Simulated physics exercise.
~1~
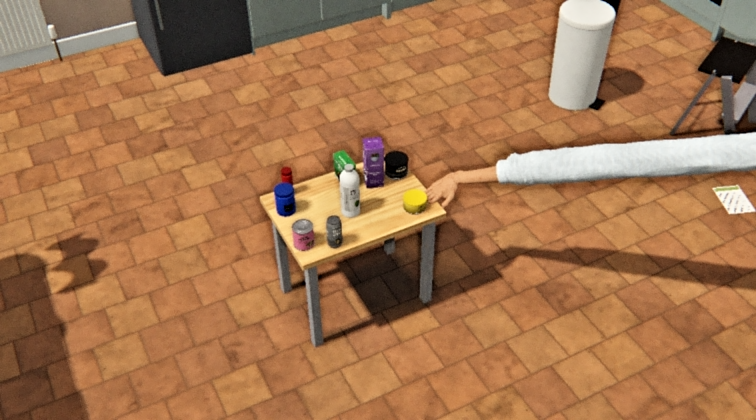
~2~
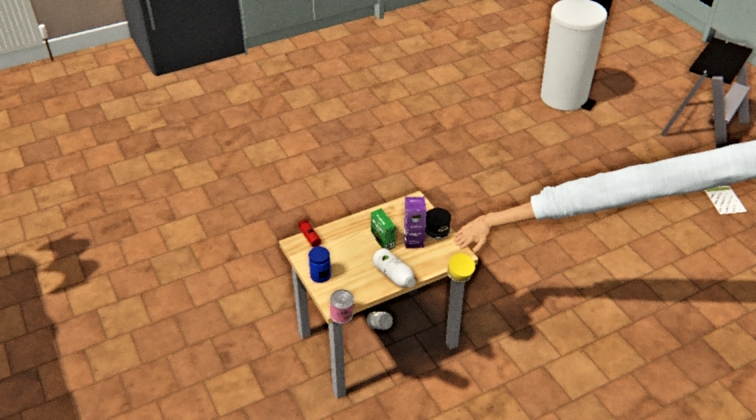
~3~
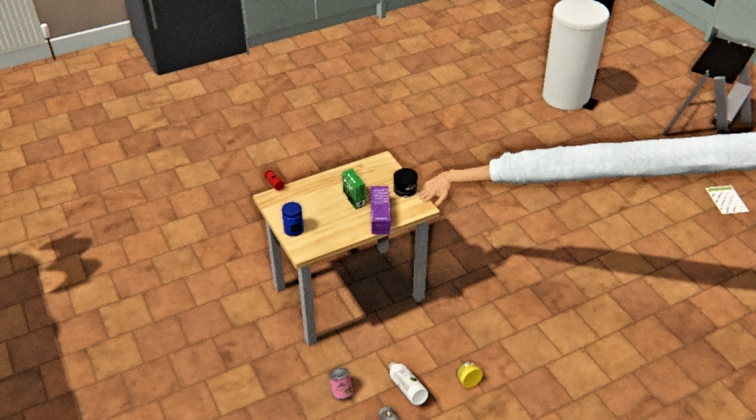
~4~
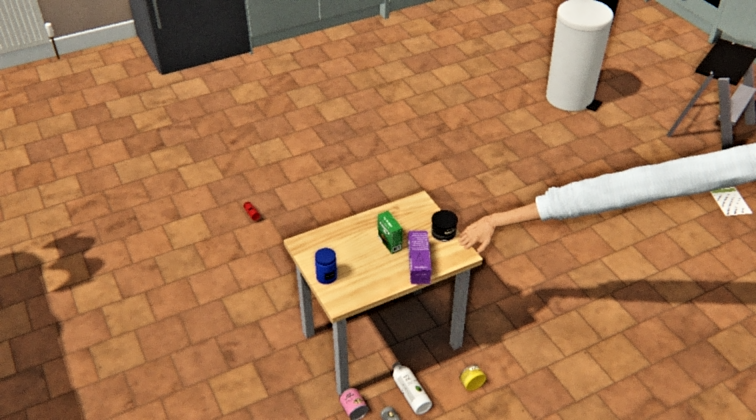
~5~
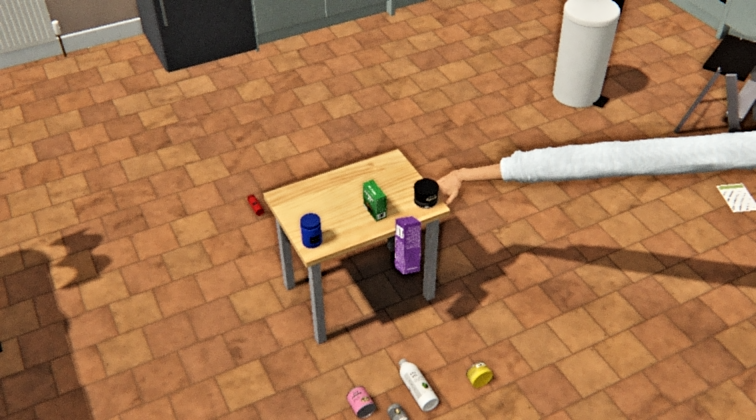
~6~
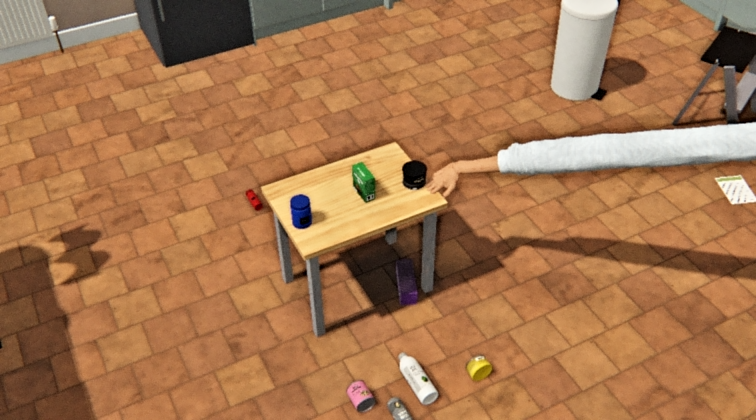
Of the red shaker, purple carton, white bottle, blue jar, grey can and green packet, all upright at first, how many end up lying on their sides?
Four of them end up on their sides, namely the red shaker, the purple carton, the white bottle and the grey can. The blue jar and green packet do not topple.
